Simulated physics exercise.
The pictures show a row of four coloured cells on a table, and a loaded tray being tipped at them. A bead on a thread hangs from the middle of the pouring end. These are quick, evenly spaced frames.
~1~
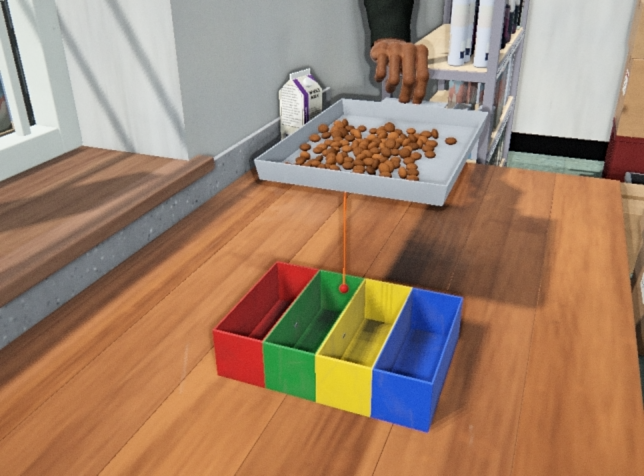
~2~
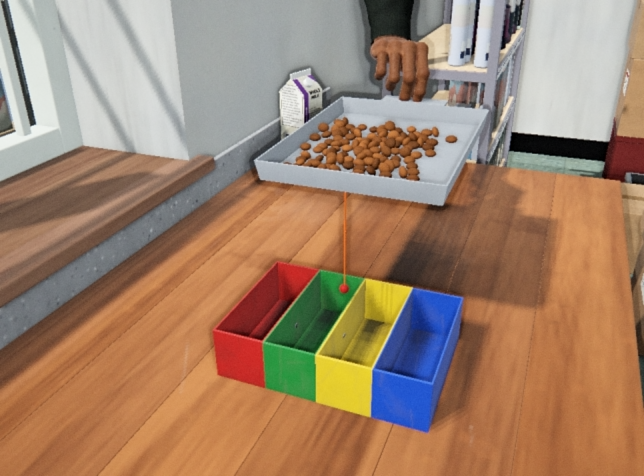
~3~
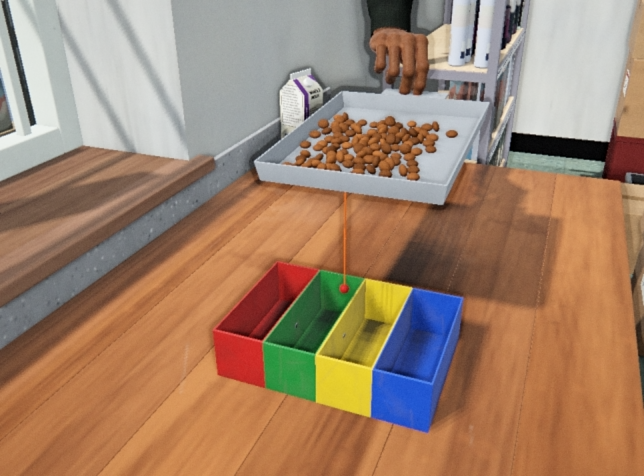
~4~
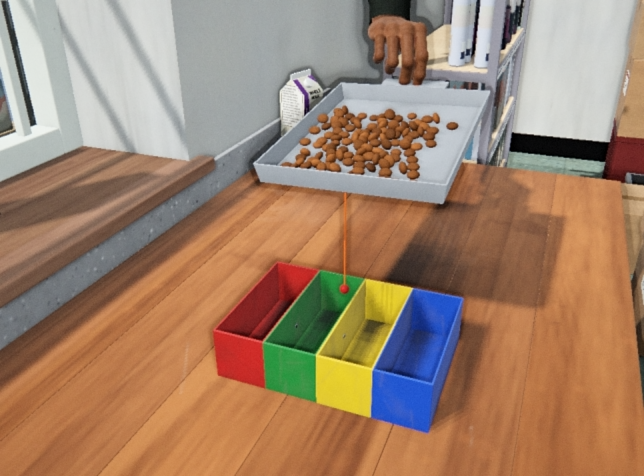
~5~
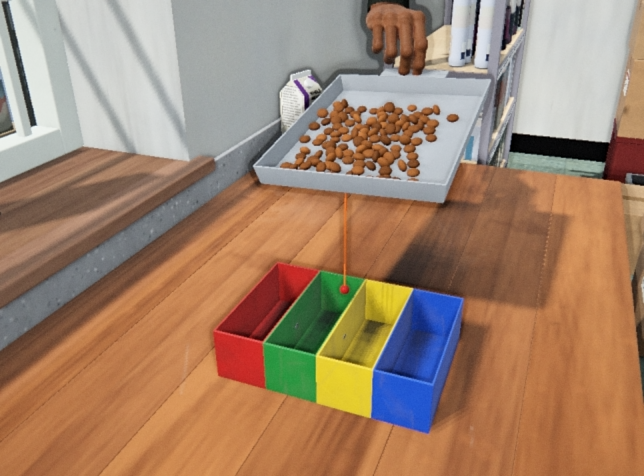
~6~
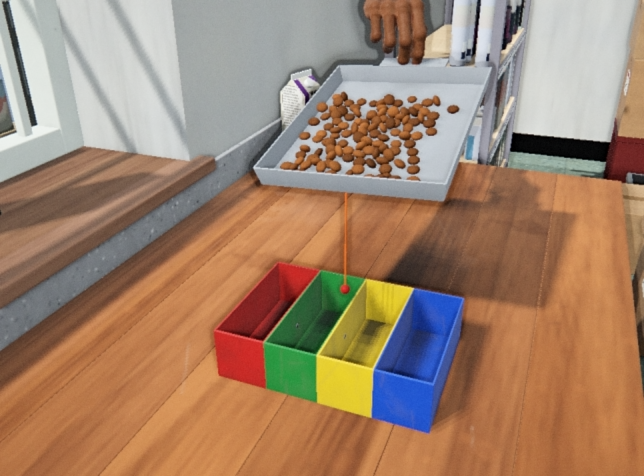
A tray of brown kibble, level at first above a row of red, green, yellow and blue cells, tilts slightly toward its near left corner as a dark hand behind its far edge rises; the bead stays nearly still.
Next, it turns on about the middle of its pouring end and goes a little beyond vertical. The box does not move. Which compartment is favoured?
Fullest: The red cell.
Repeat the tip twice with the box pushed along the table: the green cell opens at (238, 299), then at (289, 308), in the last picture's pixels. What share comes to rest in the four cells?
About 100 and 100 per cent.
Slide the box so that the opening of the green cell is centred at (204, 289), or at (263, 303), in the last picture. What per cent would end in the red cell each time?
About 0 and 10 per cent.
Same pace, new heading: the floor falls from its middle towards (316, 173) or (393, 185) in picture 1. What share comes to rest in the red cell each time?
Near 80 % and 0 %.
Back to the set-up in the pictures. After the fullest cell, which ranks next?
In second place: The cell in green.
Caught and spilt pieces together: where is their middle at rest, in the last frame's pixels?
Roughly at (269, 352).
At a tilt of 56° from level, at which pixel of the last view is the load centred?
Roughly at (327, 131).
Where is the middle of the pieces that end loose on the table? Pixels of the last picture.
Near (151, 358).
Shortly afterwards, tray tipped steeply; the whole lot on the tray.
Next, tray tipped right over; near half on the tray; a little in the red cell; a little in the green cell; near a quarter falling or outside the box.
Some moments later, tray tipped past a quarter turn; near half in the red cell; near a quarter in the green cell; a little in the yellow cell; a little falling or outside the box.
In the end, tray tipped past a quarter turn; near half in the red cell; near a quarter in the green cell; a little in the yellow cell; none at all in the blue cell; a little outside the box.
